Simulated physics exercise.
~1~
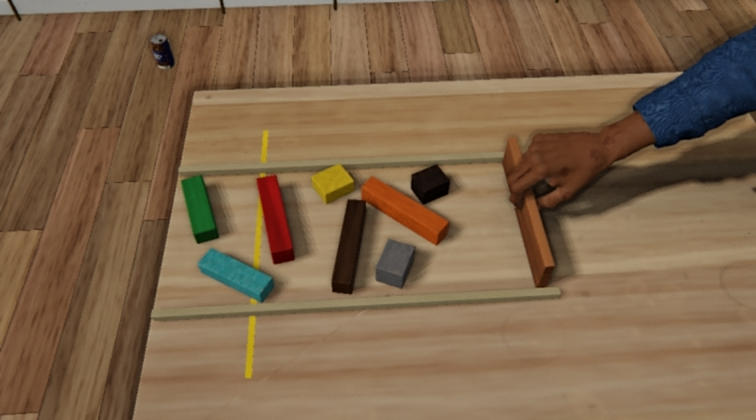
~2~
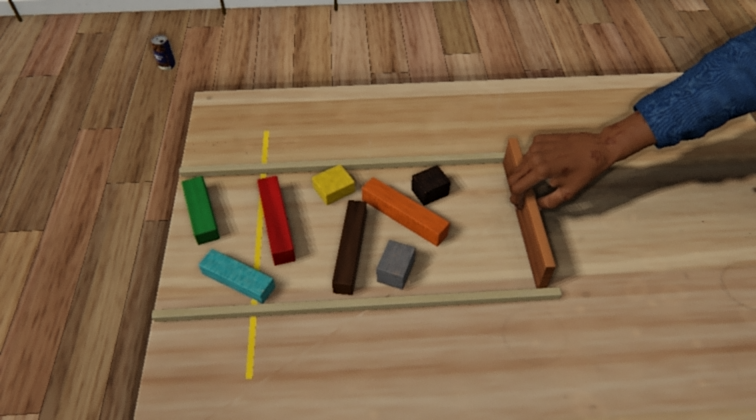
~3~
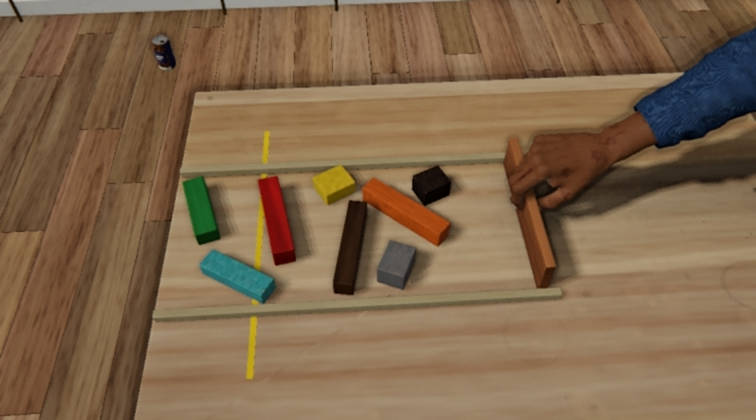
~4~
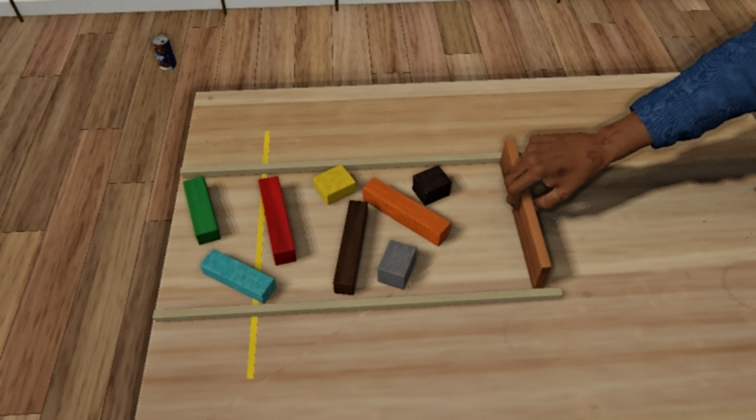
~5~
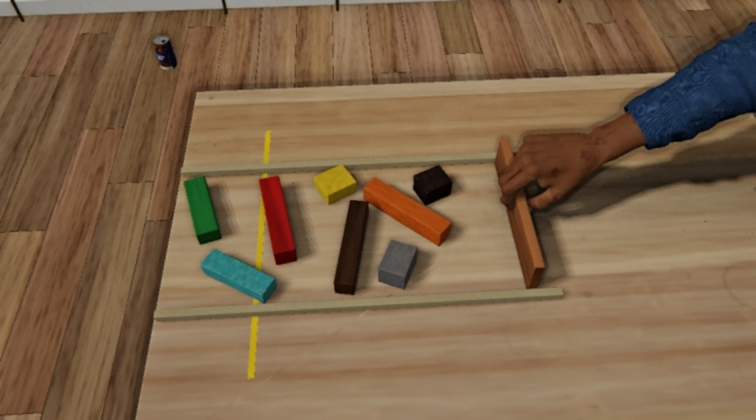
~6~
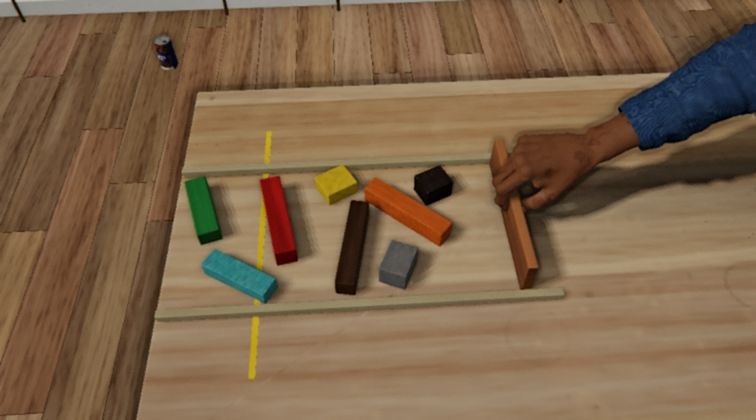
A hand sliding an upright wooden board slightly left between two rails, towards scattered coloured blocks that stay still on a table.
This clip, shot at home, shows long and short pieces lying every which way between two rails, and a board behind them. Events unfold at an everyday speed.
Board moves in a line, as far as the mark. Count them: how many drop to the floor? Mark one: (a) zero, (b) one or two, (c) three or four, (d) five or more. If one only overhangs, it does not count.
(b) one or two.
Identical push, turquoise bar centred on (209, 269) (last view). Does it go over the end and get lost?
The turquoise bar remains up.
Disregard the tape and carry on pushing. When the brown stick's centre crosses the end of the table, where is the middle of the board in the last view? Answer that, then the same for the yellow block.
About (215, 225), and (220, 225) for the other.
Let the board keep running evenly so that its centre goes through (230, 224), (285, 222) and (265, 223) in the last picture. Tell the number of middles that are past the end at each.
3; 0; 1.
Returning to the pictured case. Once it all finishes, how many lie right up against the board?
3 of them.
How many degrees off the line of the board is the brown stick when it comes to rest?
Some 10 degrees.
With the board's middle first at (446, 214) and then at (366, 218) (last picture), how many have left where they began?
2 by the first point, 5 by the second.
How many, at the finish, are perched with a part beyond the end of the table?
The answer comes to 1.
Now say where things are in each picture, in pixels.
The first frame shows green stick (199, 209); turquoise bar (236, 275); red stick (275, 218); board (526, 209); tape (258, 235).
The second frame shows turquoise bar (237, 276); grey block (396, 264).
The third frame shows red stick (276, 219); yellow block (334, 185).
The fourth frame shows green stick (201, 210); orange bar (405, 211).
The fifth frame shows turquoise bar (239, 276); black block (432, 185).
The sixth frame shows green stick (203, 210); turquoise bar (240, 276); red stick (278, 219); board (511, 210); tape (262, 236).
Early on, none off yet; green stick at rest near (203, 210); turquoise bar at rest near (240, 276); red stick at rest near (278, 219).
A while later, none off yet; green stick at rest near (203, 210); turquoise bar at rest near (240, 276); red stick travelled a little near (264, 220).
Finally, the number that fall off is one or two; lost, green stick.
